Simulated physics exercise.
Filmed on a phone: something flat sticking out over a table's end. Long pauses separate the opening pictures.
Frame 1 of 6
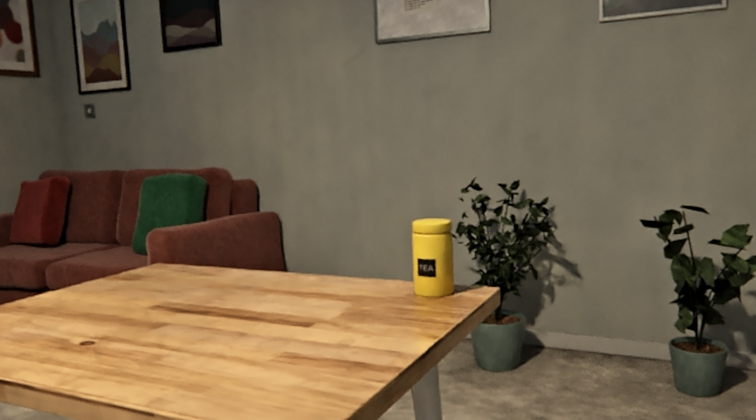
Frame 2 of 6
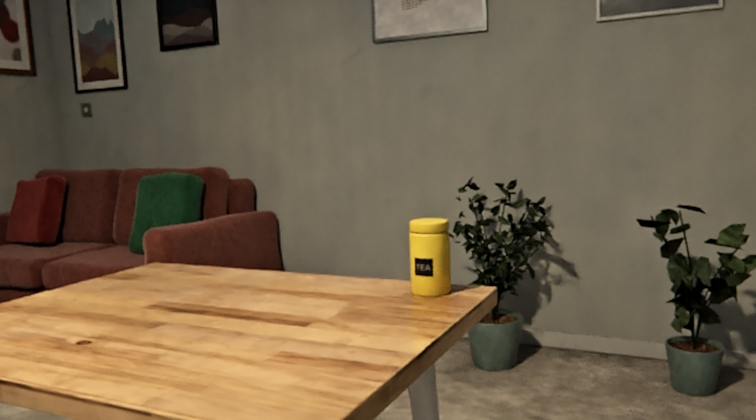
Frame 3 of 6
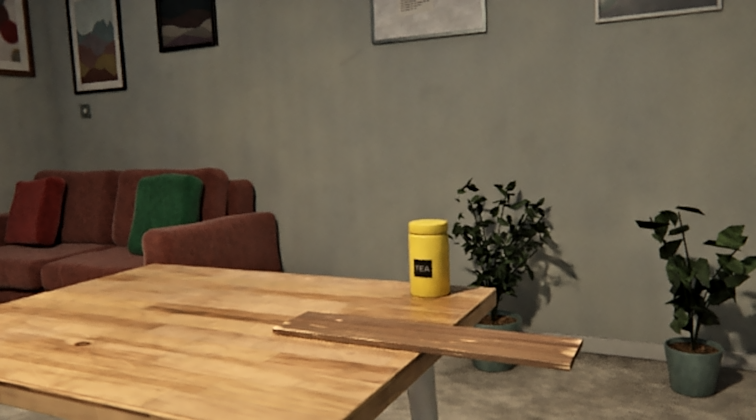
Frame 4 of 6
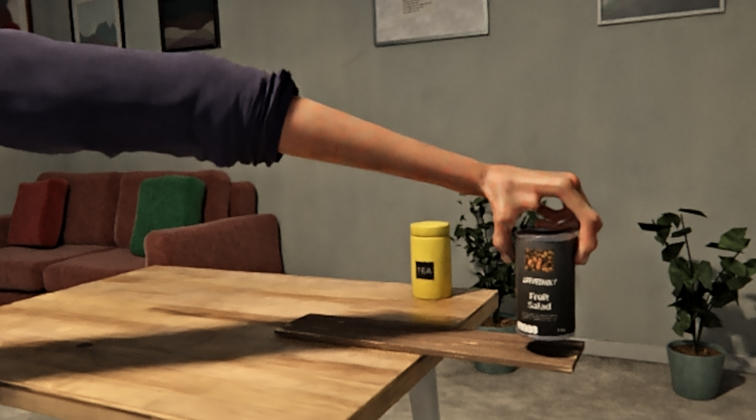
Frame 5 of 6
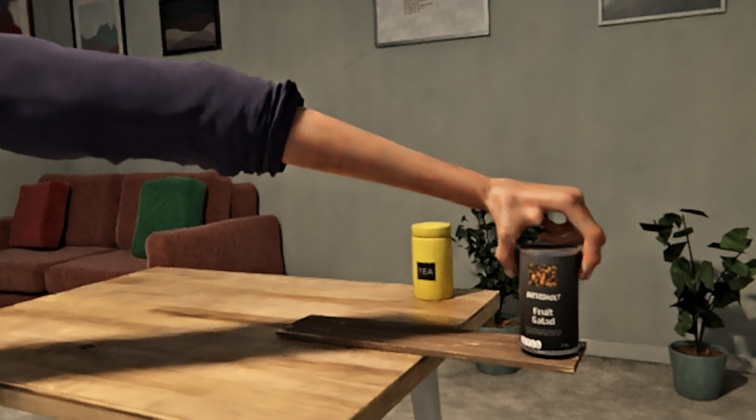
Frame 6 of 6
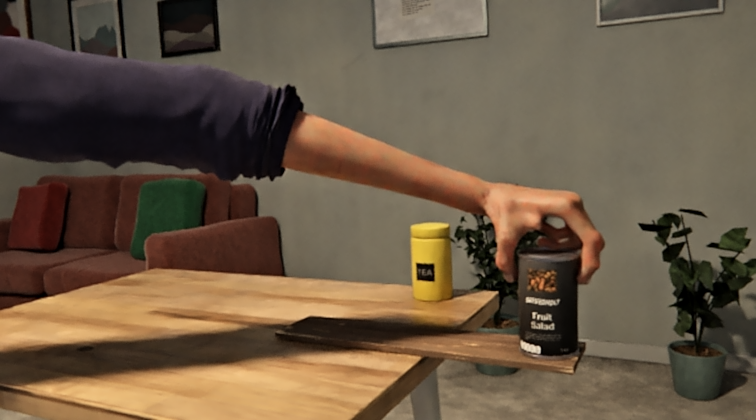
A wooden plank appears across the near right corner of a pale wooden table, its end jutting past the edge, in a grey-walled living room seen from just above table height. A yellow tea jar stands behind it, with a reddish sofa at left and potted plants at right. An arm in a dark sleeve reaches from the left, lowers a black fruit salad tin onto the jutting end and keeps hold, the camera barely shifting.
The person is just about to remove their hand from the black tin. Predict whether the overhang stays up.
Prediction: It falls.
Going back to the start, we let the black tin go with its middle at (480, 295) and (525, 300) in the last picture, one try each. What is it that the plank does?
The first time it drops; the second time it drops.
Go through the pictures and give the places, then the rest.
In the first picture, the last thing is not in view yet; yellow jar (433, 257).
In the second picture, the last thing is not in view yet; yellow jar (430, 256).
In the third picture, the last thing is not in view yet; yellow jar (429, 258).
In the fourth picture, on its way; black tin (545, 282); yellow jar (431, 260).
In the fifth picture, in place under the hand; black tin (549, 297); yellow jar (433, 261).
In the sixth picture, in place under the hand; black tin (548, 301); yellow jar (432, 261).
Then, 0.30 s past the last view, black tin now down on the floor or falling; brown plank rocked 50° from its first pose.
Then, 0.50 s past the last view, brown plank now down on the floor or falling.
Then, 0.60 s past the last view, things are still on the move.
Then, 0.80 s past the last view, as before.
Finally, down on the floor or falling, brown plank and black tin; yellow jar still in place. The plank tips off the edge.
